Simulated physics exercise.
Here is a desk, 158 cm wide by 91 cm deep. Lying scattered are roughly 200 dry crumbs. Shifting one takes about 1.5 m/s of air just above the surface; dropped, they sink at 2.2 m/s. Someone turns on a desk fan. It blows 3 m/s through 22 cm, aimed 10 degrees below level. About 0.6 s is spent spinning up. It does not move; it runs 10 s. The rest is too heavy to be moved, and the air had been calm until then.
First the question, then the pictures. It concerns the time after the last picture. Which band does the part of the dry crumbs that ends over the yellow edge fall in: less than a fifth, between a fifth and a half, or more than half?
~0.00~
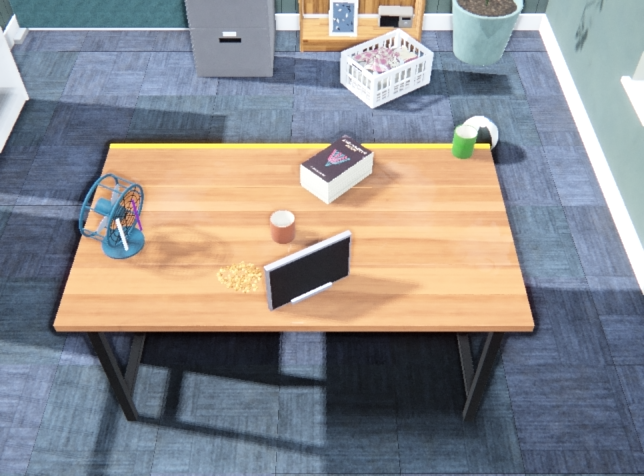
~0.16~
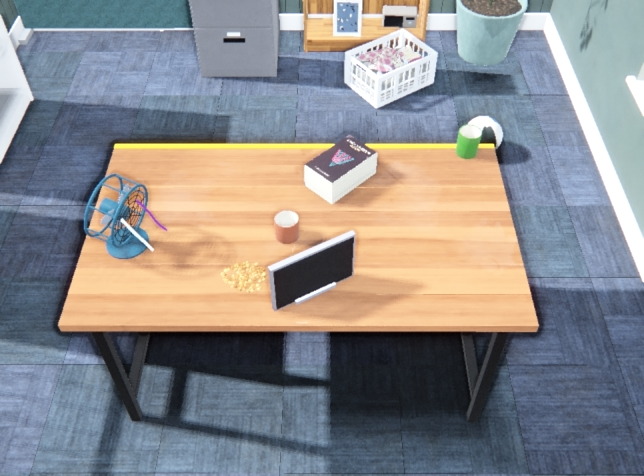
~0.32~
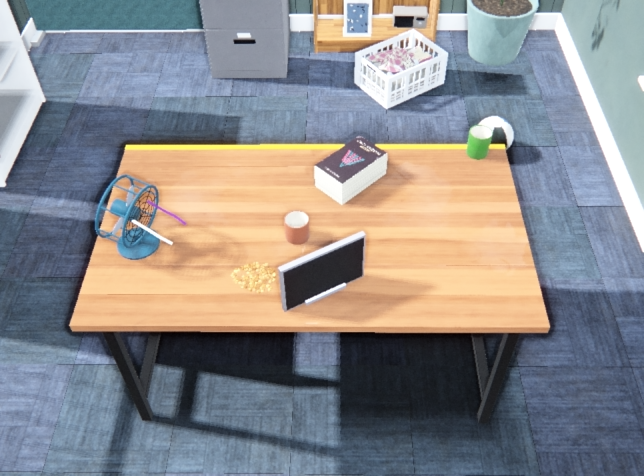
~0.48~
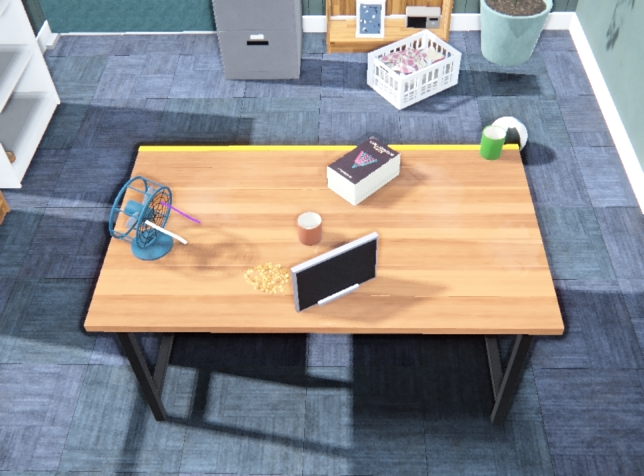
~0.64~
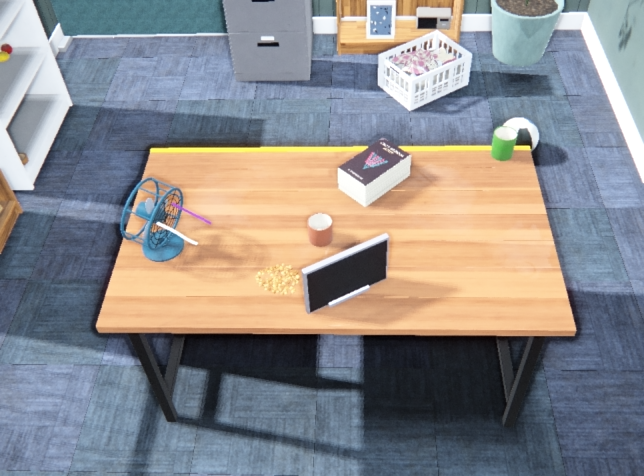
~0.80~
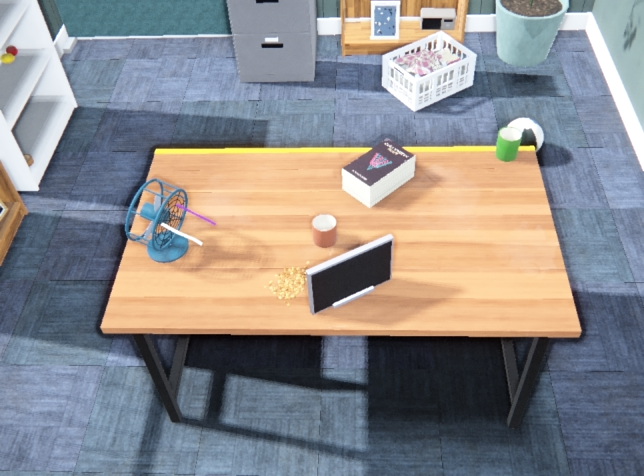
Less than a fifth.
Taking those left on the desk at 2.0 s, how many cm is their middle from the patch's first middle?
The middle is some 50 cm from where it began.
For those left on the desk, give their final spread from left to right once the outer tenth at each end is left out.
Spread, left to right: Approx. 80 cm.
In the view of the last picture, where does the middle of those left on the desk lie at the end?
Centre point: About (481, 213).
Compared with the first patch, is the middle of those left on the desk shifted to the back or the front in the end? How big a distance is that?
It shifted toward the rear by roughly 30 cm.
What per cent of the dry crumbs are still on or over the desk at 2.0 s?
Around 40 %.
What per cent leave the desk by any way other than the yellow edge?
That lands at some 80 %.
After 2.0 s, 54 % are on the move or not yet settled, 0 % are over the yellow edge; the middle of those still in play is near (478, 225).
After 3.2 s, 24 % are on the move or not yet settled, 0 % are over the yellow edge; the middle of those still in play is near (319, 291).
After 5.5 s, 17 % are on the move or not yet settled, 0 % are over the yellow edge; the middle of those still in play is near (323, 290).
After 10.0 s, at the end, 0 % are over the yellow edge; the middle of those still in play is near (481, 213).
